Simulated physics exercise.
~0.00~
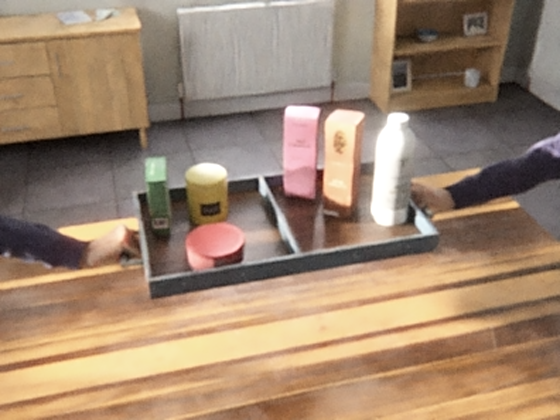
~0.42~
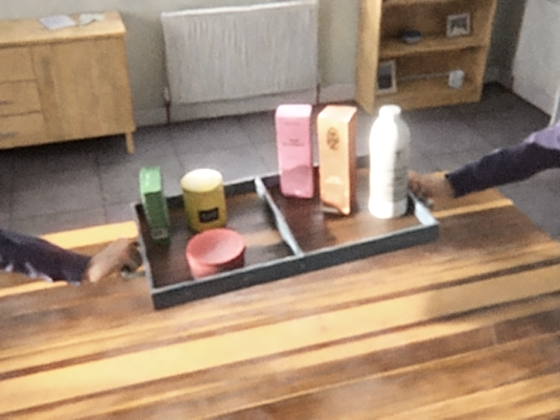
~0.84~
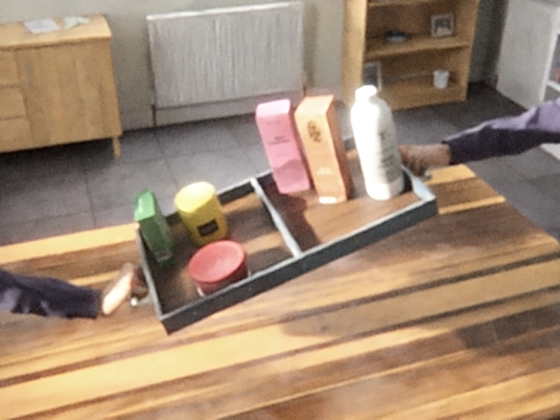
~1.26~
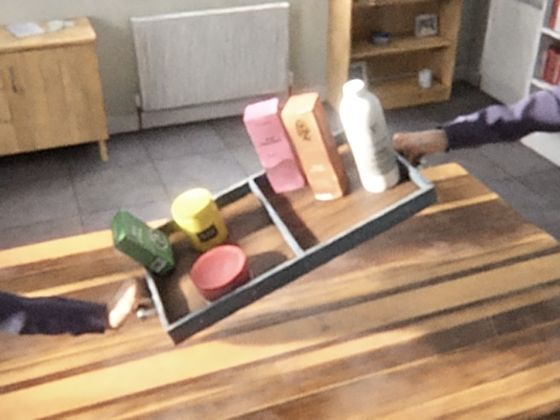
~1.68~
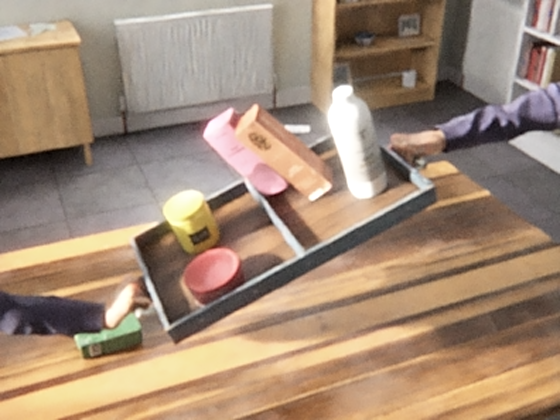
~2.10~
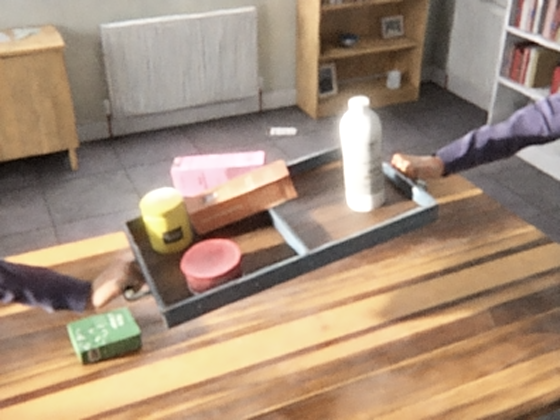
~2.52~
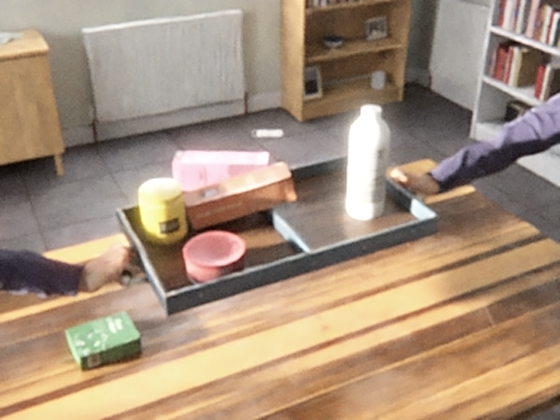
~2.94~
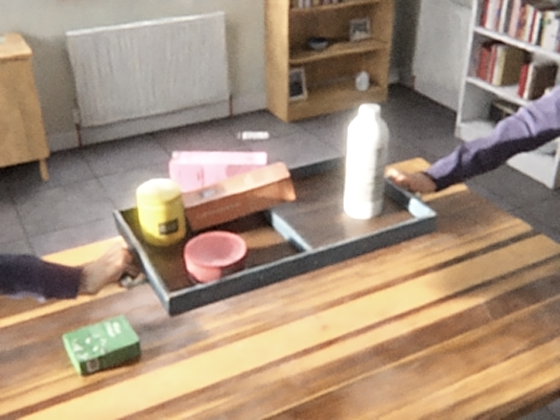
A tray tips left, dropping a green packet and toppling two cartons, then levels.
